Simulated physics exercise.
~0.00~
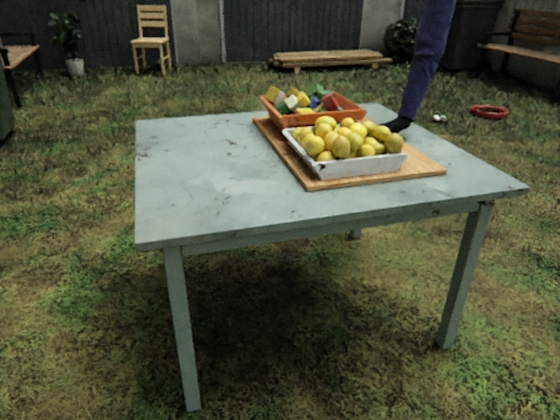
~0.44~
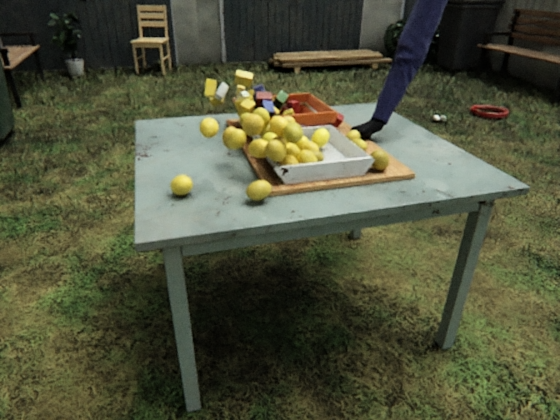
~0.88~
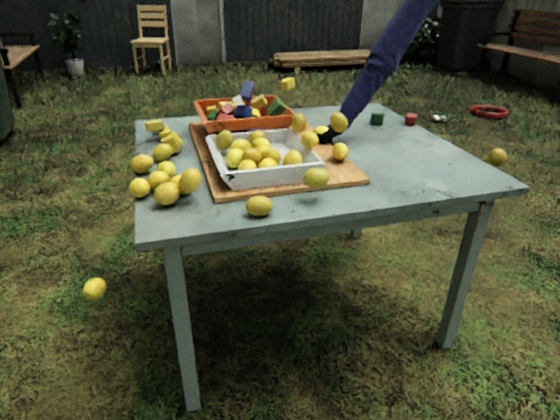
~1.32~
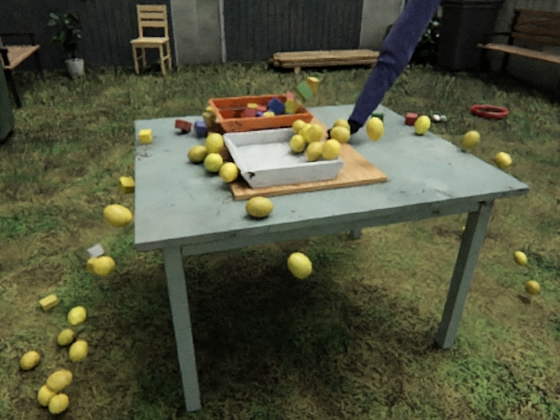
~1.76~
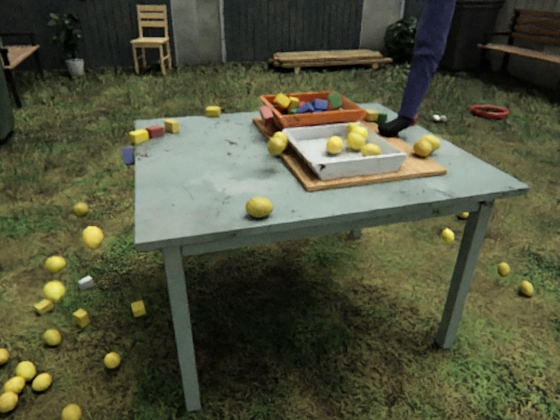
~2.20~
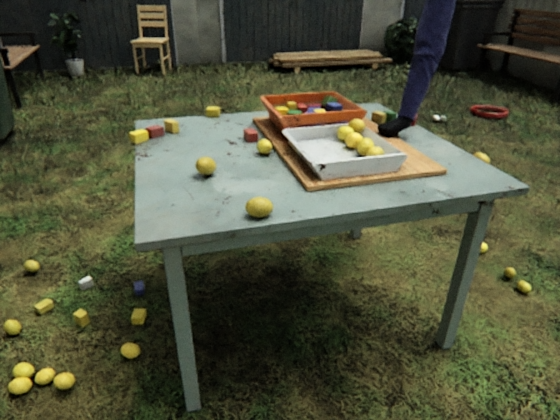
In a grassy yard with a dark fence, a wooden chair and benches behind, a pale blue-green table is seen from slightly above by a still camera. On it, a white tray heaped with lemons sits in front of an orange tray of colourful toy bricks, both on a wooden board. A dark-sleeved arm at the right shoves the board left and back repeatedly, and lemons and bricks fly out across the table and onto the grass on both sides. Finally the board rests where it began, with a few lemons left in the white tray, some bricks still in the orange one, and the rest scattered.
